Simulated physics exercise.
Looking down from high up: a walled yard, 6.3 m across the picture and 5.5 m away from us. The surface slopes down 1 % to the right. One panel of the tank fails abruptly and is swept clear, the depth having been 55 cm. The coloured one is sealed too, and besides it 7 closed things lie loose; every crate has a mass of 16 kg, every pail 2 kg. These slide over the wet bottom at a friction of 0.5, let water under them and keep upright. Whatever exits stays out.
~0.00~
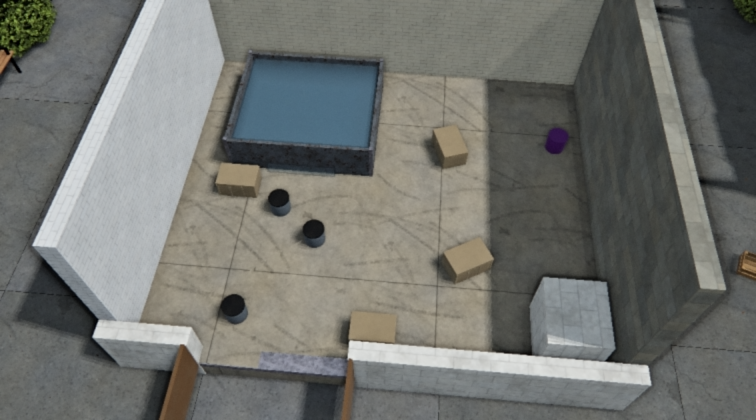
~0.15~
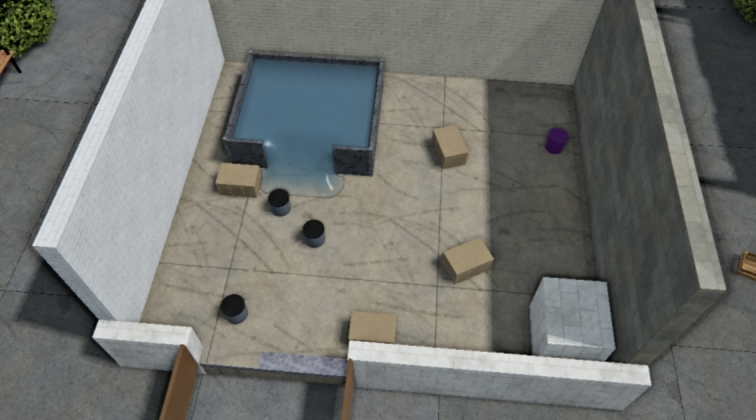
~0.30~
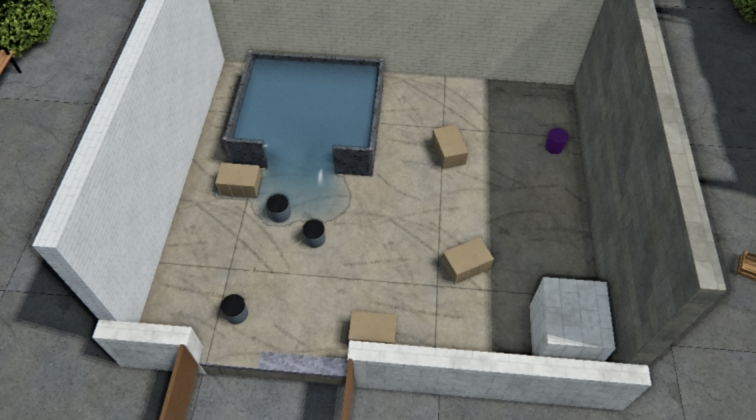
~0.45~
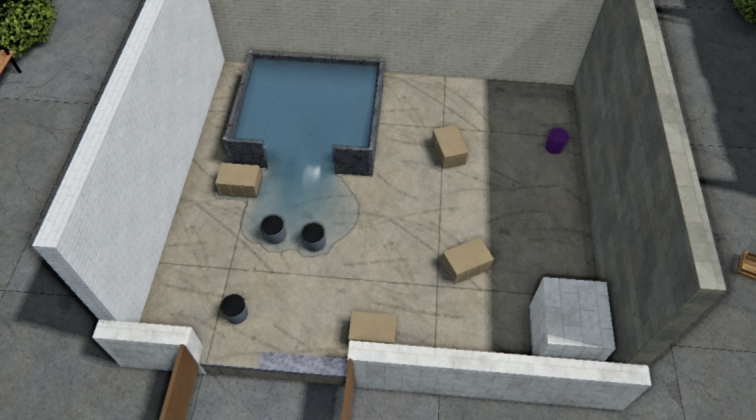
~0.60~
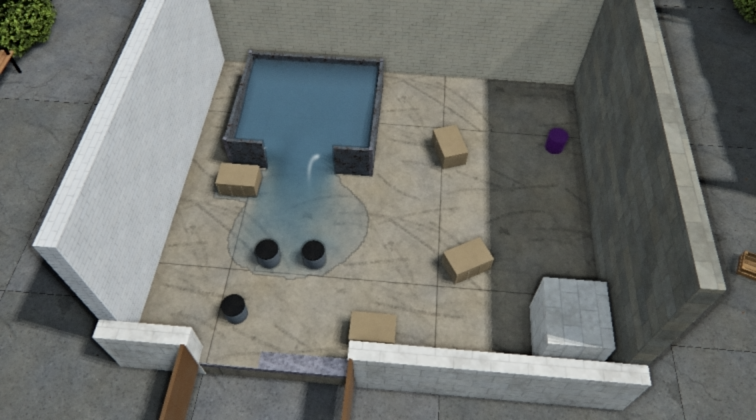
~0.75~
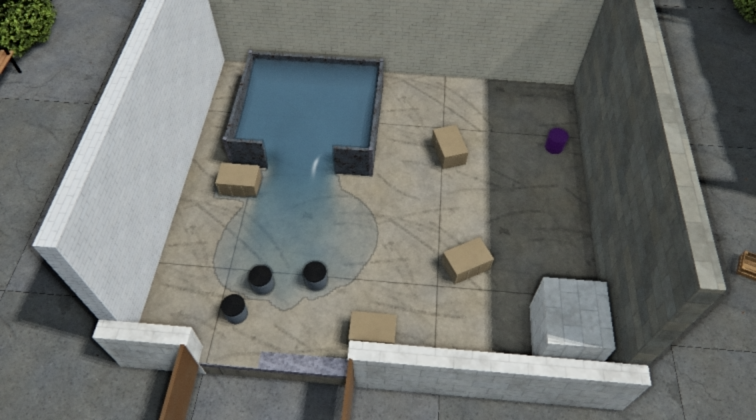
A walled yard with a pale, stained floor is seen from high above by a camera that stays still. A blue water tank stands at the upper left, with three black pails and a tan box below it, more tan boxes farther right, a purple pail and a whitish block. The tank's front panel gives way, water spreads across the floor, and two black pails slide toward the viewer.
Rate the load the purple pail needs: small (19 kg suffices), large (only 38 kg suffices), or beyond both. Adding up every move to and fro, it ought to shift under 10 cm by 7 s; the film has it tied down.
Small.
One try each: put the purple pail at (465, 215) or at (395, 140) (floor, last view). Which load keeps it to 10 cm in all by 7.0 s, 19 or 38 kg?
In turn: The lighter suffices; the lighter suffices.
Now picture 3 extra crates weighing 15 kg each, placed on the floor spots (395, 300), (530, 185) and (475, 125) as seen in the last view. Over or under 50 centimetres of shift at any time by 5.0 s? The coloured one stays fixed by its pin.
In that order: Over, less, under.
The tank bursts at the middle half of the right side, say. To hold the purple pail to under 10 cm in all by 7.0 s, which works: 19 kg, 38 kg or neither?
Then only the larger load is enough.
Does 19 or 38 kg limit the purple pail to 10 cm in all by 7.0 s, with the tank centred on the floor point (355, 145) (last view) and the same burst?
Well, in that case the lighter one is plenty.
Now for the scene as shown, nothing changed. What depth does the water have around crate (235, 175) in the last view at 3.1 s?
I'd say some 2 cm.
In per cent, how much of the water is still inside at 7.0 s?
Somewhere near 60 percent, give or take.
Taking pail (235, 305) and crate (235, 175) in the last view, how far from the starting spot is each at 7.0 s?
First one washed out, second one 10 cm.
After 1.4 s the purple pail would be 0 cm from its start with 19 kg and 0 cm from its start with 38 kg; 0 cm of water round it then.
After 3.1 s the purple pail would be 0 cm from its start with 19 kg and 0 cm from its start with 38 kg; 0 cm of water round it then.
After 4.9 s the purple pail would be 0 cm from its start with 19 kg and 0 cm from its start with 38 kg; 0 cm of water round it then.
After 7.0 s the purple pail would be 0 cm from its start with 19 kg and 0 cm from its start with 38 kg; 3 cm of water round it then.
